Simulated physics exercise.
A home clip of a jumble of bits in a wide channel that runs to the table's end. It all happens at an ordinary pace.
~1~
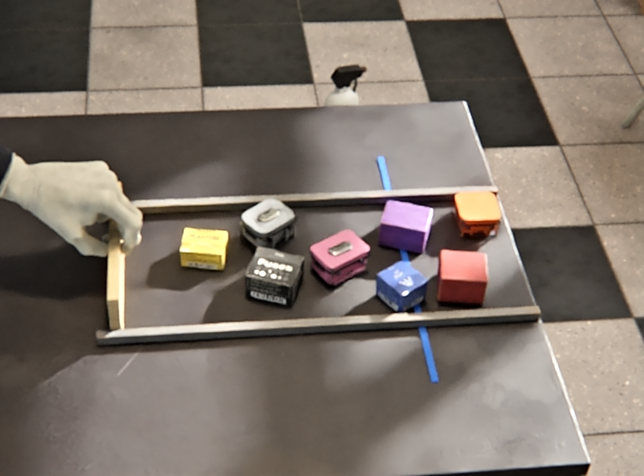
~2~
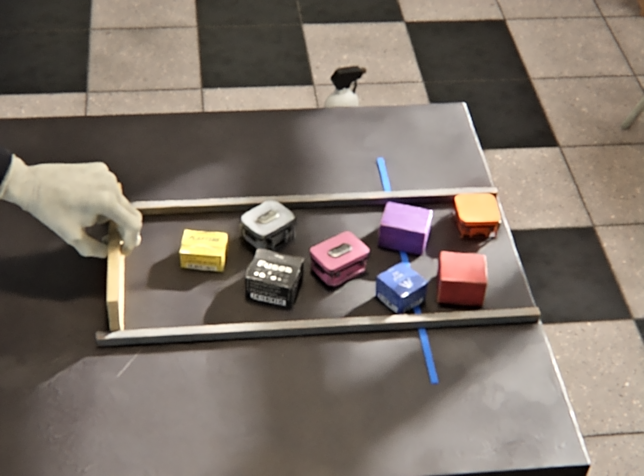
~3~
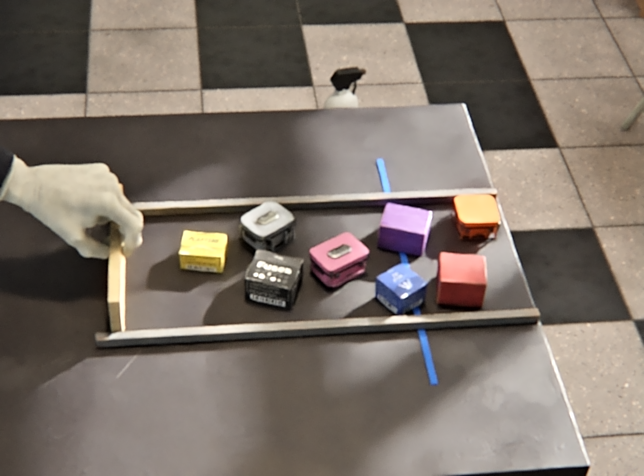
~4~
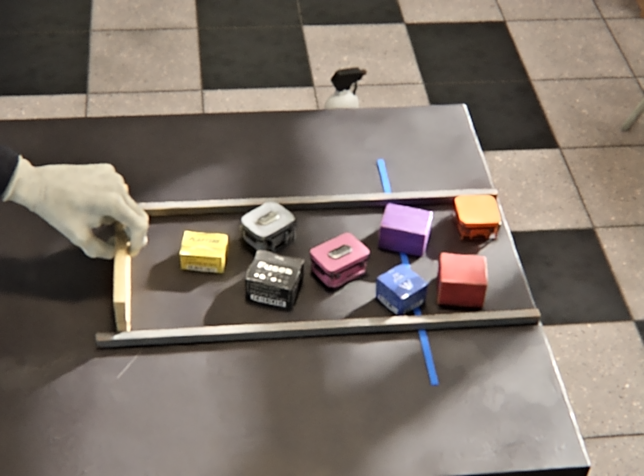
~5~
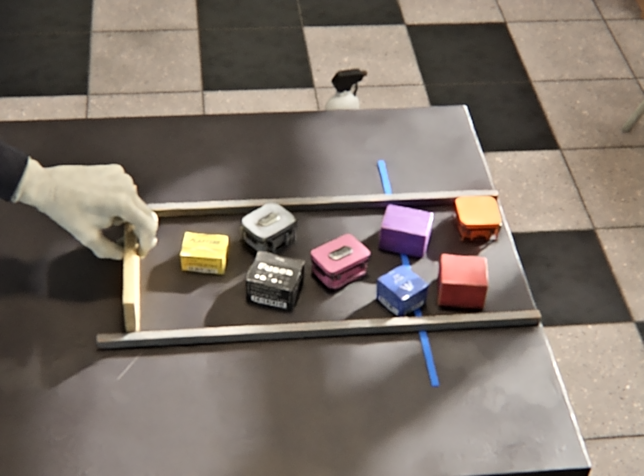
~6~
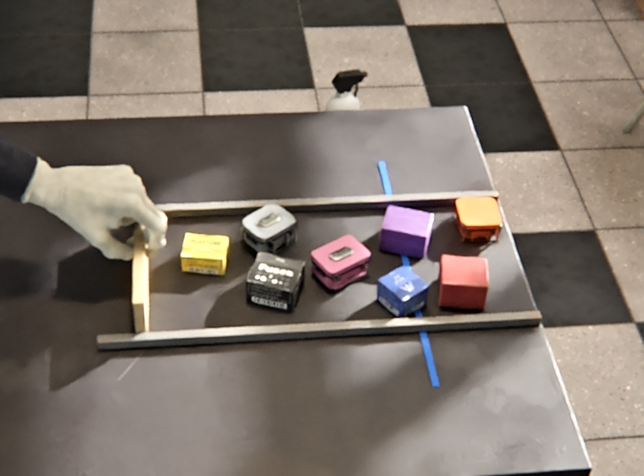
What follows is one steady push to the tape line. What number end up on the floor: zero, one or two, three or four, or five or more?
The number that fall off is zero.
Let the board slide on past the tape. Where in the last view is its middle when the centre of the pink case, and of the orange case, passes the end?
Near (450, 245) and (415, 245).
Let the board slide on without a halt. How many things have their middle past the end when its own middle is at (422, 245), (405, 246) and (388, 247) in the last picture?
It would be 2, 0 and 0.
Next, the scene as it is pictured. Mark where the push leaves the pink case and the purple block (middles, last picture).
First (477, 256), then (461, 225).
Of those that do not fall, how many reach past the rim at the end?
2 of them.
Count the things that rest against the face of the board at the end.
That makes 3.
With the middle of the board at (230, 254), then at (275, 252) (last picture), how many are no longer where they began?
First 2, then 4.
Soon after, none off yet; orange case at rest near (477, 220); red block at rest near (463, 283); purple block at rest near (406, 232).
At rest, the number that fall off is zero.
